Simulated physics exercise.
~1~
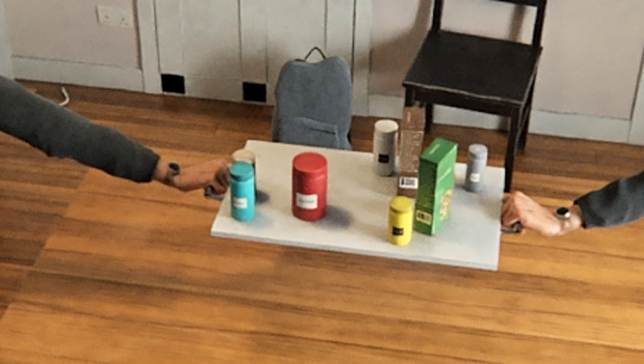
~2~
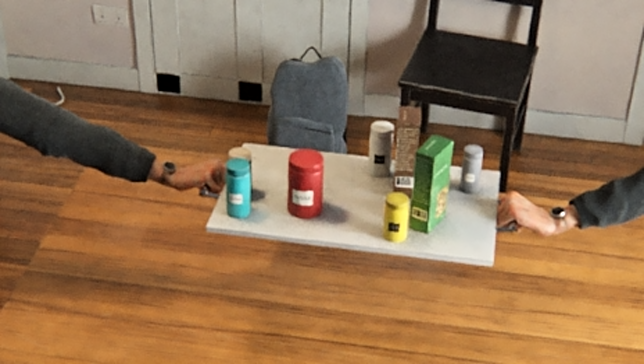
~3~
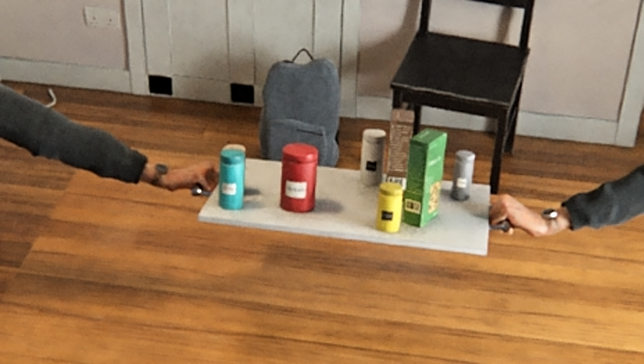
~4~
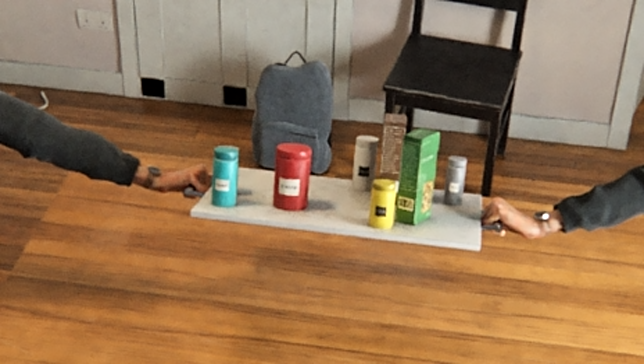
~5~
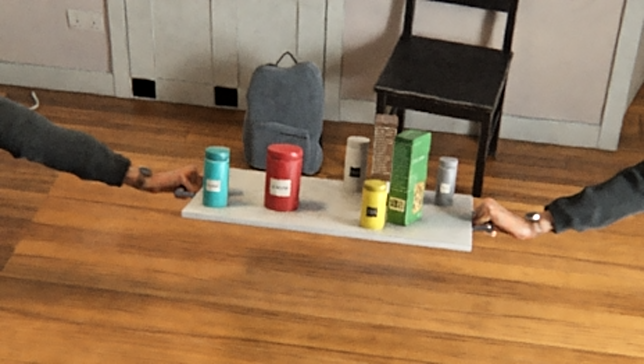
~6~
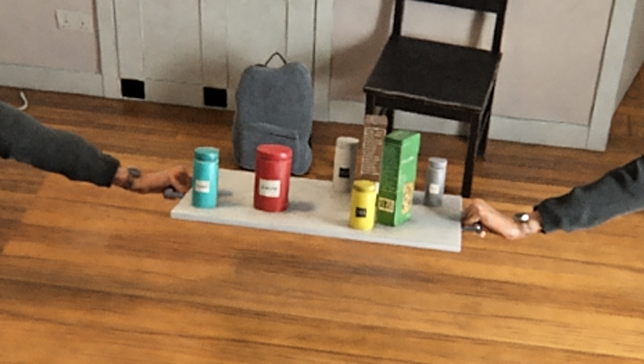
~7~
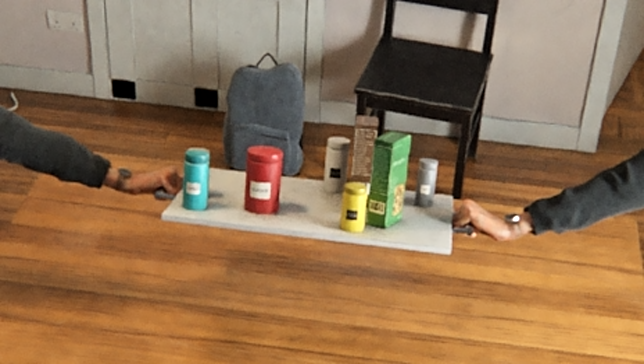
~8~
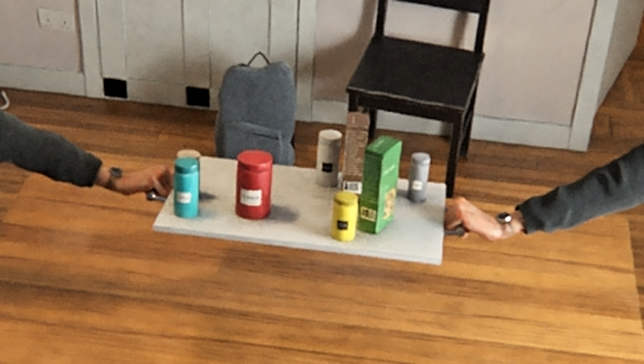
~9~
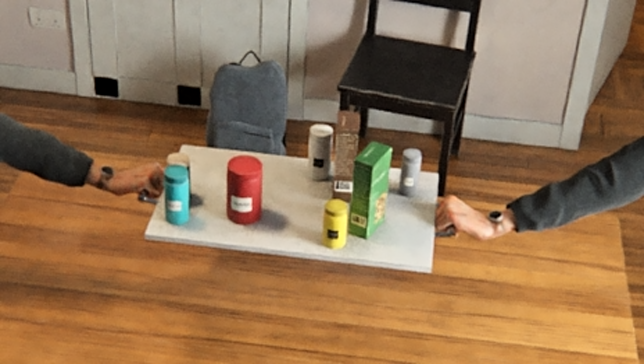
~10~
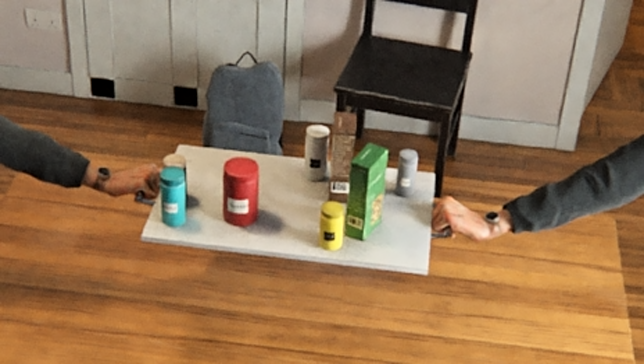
Tray of coloured canisters and cartons held by two hands tipping far edge down, then levelling again with everything still upright.
